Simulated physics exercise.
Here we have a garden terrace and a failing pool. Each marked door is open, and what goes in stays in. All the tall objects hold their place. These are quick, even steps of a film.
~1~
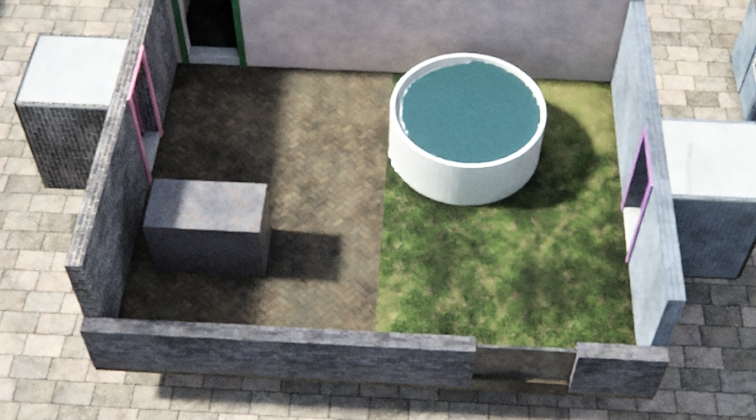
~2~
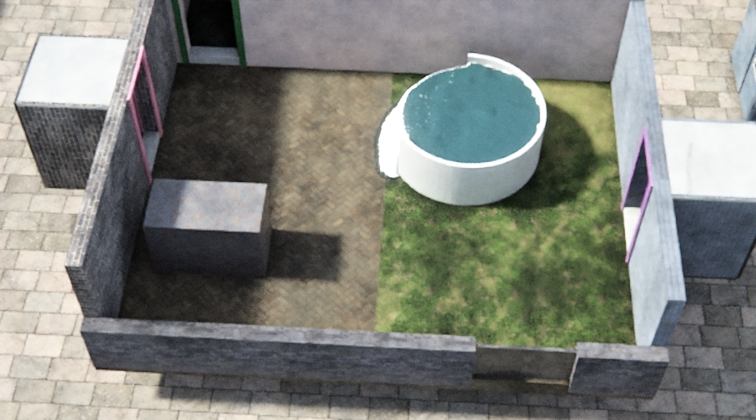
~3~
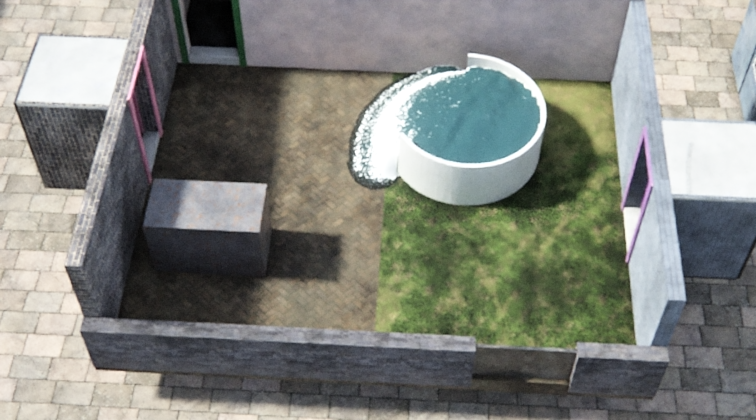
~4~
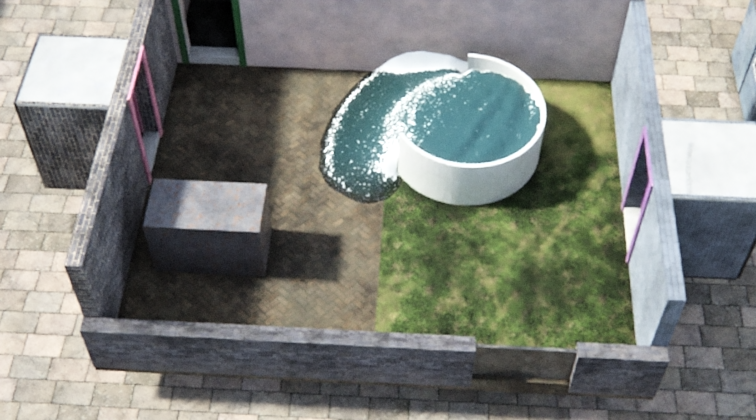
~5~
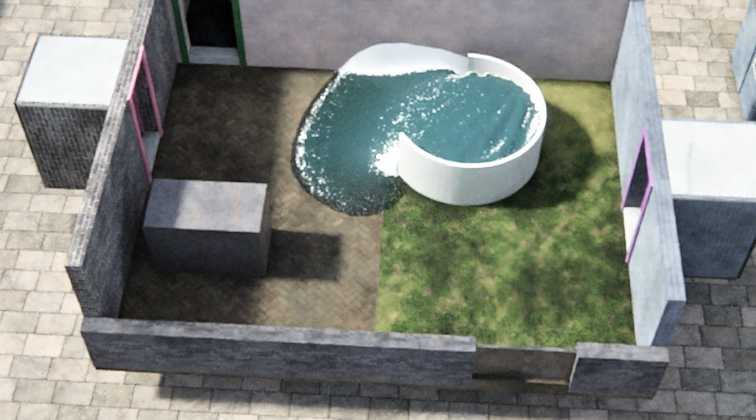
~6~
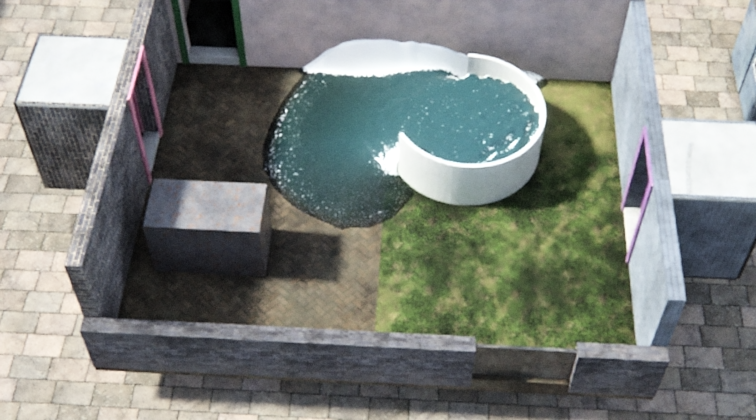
The clip shows a walled courtyard with a round white tank of water on grass; the tank's left side opens, and foaming water pours out leftward, spreading in a widening pool across the brown paving toward a grey block.
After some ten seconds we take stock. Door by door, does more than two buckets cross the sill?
In the end: The pink door takes more than that; the green door takes more than that; the purple door stays under that.
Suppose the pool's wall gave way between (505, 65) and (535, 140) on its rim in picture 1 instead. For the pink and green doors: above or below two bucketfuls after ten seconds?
In short: The pink door is under, the green door stays under.
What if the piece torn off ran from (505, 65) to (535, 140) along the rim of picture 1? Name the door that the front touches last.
That is the one in pink.
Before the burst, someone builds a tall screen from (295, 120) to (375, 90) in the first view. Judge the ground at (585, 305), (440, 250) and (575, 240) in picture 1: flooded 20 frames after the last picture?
In that order: Clear, dry, clear.
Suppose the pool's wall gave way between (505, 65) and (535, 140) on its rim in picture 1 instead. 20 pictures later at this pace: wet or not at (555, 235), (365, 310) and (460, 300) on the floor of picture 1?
In that order: Wet, not flooded, wet.
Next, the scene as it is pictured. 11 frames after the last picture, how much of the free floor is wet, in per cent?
Close to 45 %.
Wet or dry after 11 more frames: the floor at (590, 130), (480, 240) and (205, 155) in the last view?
In turn: Awash, not flooded, covered.
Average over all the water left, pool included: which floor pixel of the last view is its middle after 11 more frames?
Close to (335, 125).
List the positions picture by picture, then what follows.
In the first picture, still water in the round tank at (468, 111).
In the second picture, the front is at (388, 176), out from the gap at (405, 105).
In the third picture, the front is at (369, 184), out from the gap at (405, 108).
In the fourth picture, the front is at (360, 198), out from the gap at (405, 110).
In the fifth picture, the front is at (330, 202), out from the gap at (405, 111).
In the sixth picture, the front is at (545, 80), out from the gap at (405, 111).
A moment on, water covers 45 % of the floor; the pink door wet at the sill, nothing in, the green door wet at the sill, nothing in, the purple door not reached.
Next, water covers 45 % of the floor; the pink door over two buckets in, the green door under two buckets in, the purple door not reached.
Then, water covers 55 % of the floor; the pink door far over two buckets in, the green door far over two buckets in, the purple door not reached.
Later, water covers 90 % of the floor; the pink door far over two buckets in, the green door far over two buckets in, the purple door wet at the sill, nothing in.
In the end, water covers 100 % of the floor; the pink door far over two buckets in, the green door far over two buckets in, the purple door wet at the sill, nothing in.
